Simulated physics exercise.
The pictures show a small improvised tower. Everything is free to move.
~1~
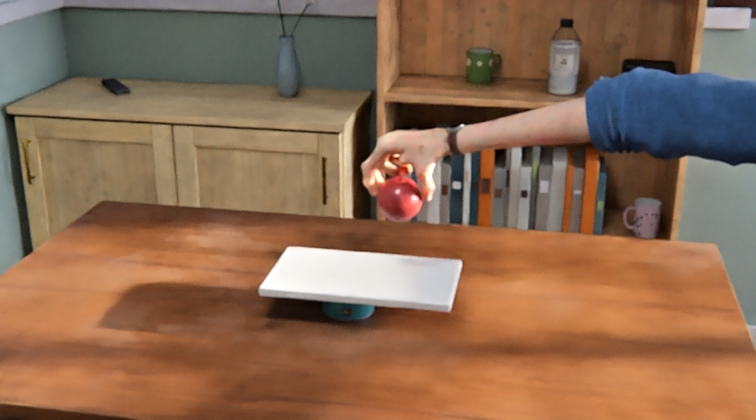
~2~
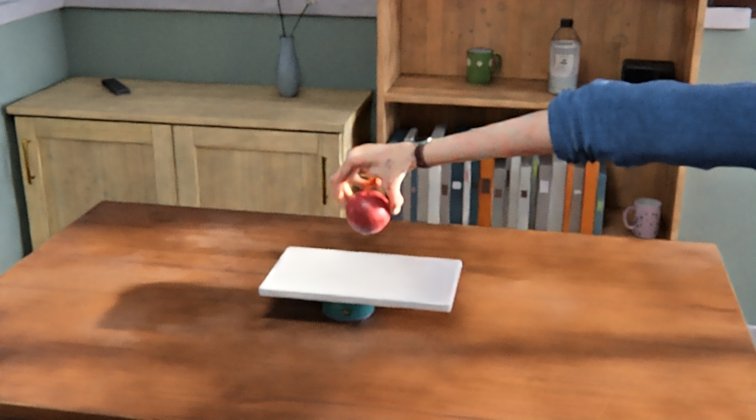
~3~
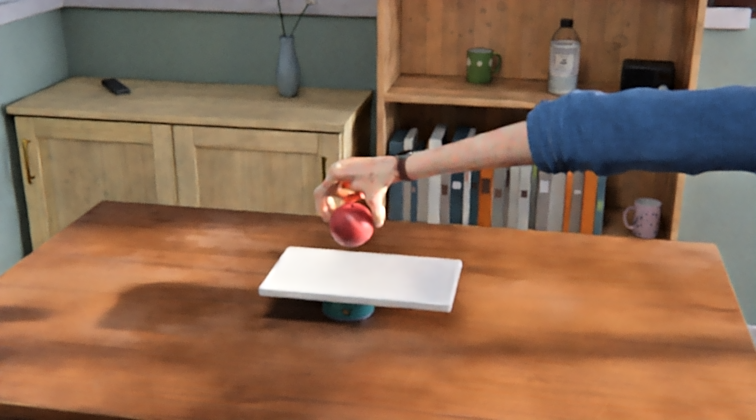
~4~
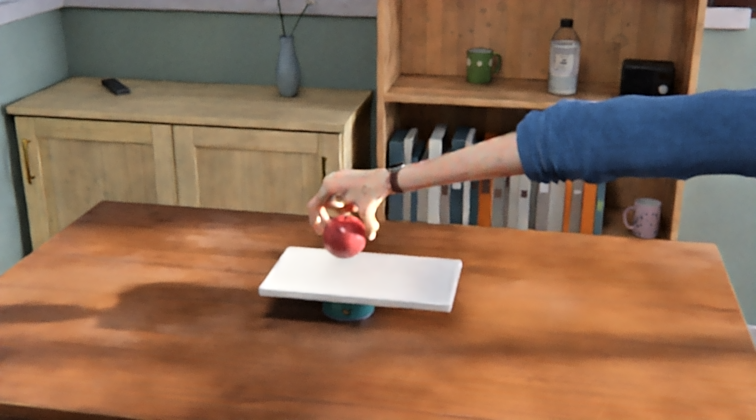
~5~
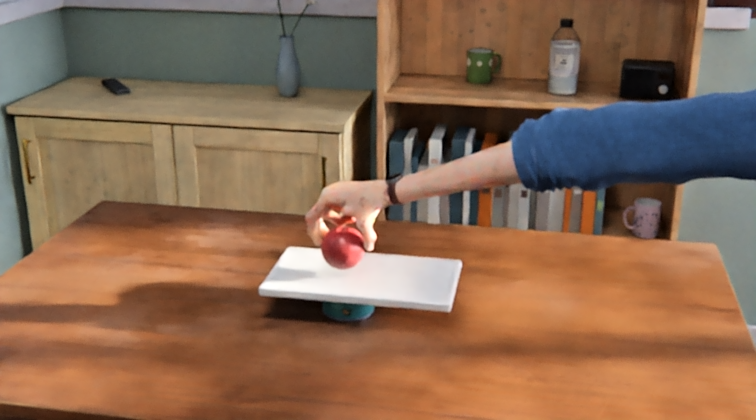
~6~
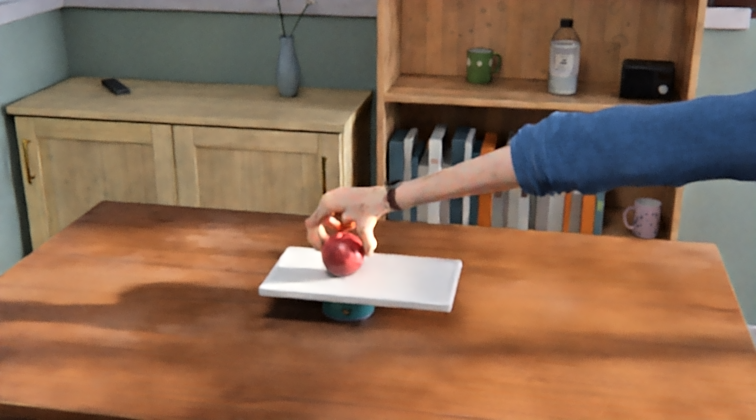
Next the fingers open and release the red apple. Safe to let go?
It holds.
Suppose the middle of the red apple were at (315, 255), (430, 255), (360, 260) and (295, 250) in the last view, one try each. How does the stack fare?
First, it holds; second, it loses its balance; third, it keeps its balance; fourth, it keeps its balance.
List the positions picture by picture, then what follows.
In the first picture, coming down; red apple (400, 199).
In the second picture, coming down; red apple (368, 212).
In the third picture, coming down; red apple (351, 225).
In the fourth picture, coming down; red apple (345, 237).
In the fifth picture, coming down; red apple (343, 248).
In the sixth picture, in place under the hand; red apple (343, 254).
Then, 0.20 s later than the last frame, all is still.
Then, 0.40 s later than the last frame, red apple resting near (343, 255).
When it is over, all 3 as before. End places, in pixels of the last picture, red apple near (343, 255). The stack stays up.
